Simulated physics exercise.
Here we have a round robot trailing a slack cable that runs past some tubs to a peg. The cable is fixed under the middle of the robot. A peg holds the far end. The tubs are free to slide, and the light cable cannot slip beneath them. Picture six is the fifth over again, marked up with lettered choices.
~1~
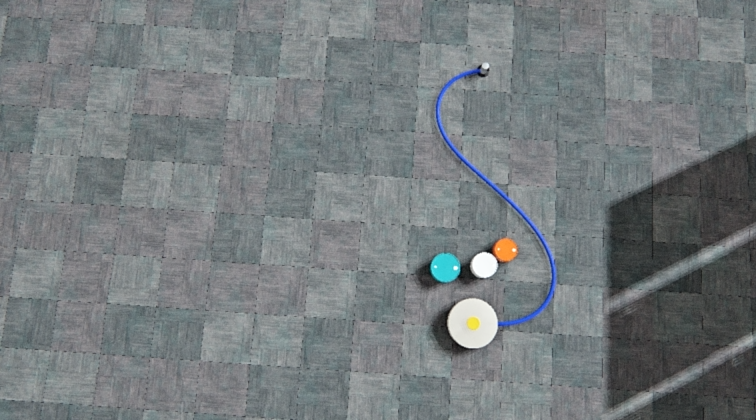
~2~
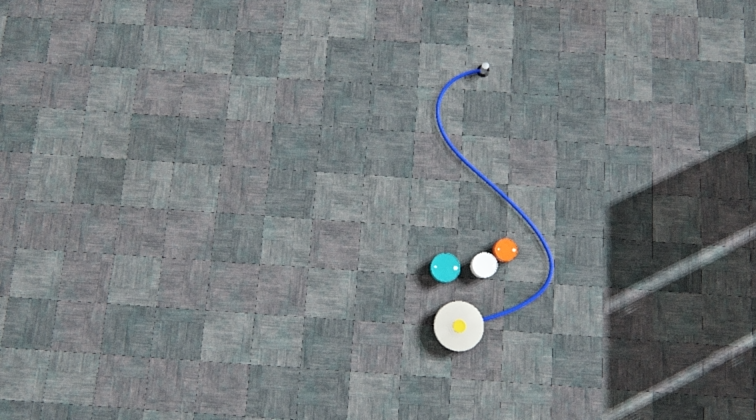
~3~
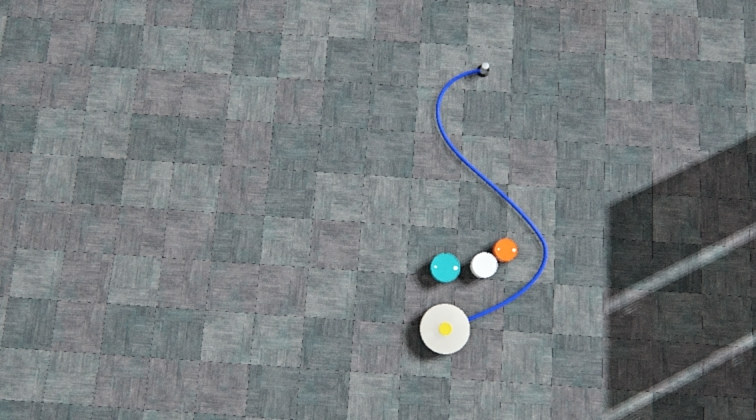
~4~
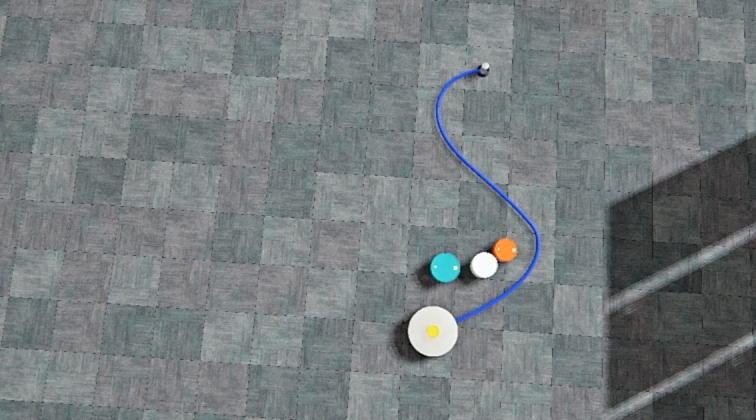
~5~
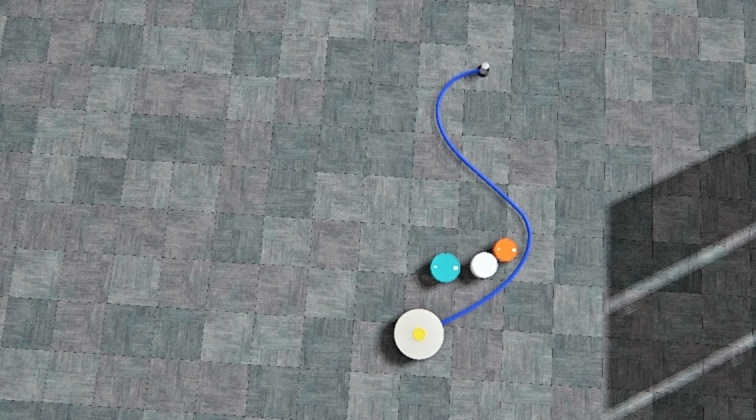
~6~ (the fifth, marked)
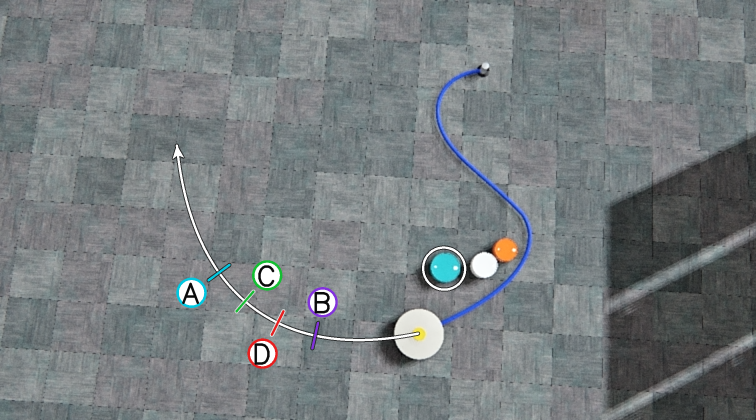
The clip shows a round white robot with a yellow center, joined by a curving blue cord to a small peg, sliding slowly left across a gray carpet as the cord draws closer to three still tubs, turquoise, white and orange.
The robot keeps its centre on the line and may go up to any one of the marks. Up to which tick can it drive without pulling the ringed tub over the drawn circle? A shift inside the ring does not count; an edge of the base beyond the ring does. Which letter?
Stop at B.
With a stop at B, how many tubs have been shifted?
Two.
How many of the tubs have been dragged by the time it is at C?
Three.
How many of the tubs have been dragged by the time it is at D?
Three.
On the marked copy, A at (219, 273); B at (315, 336); C at (245, 301); D at (278, 323); the ring at (444, 269); the route from (418, 334) via (245, 301) to (177, 145).
Taking B. A third of the way, robot (383, 339); turquoise tub (445, 268).
Two thirds of the way, robot (346, 340); turquoise tub (445, 268).
When it is over, robot (314, 336); white tub (475, 261); orange tub (485, 241); turquoise tub (445, 268); the turquoise tub is still in its ring.
As for the rest, A drags the ringed tub to (394, 228); C drags the ringed tub to (410, 244); D drags the ringed tub to (431, 260).
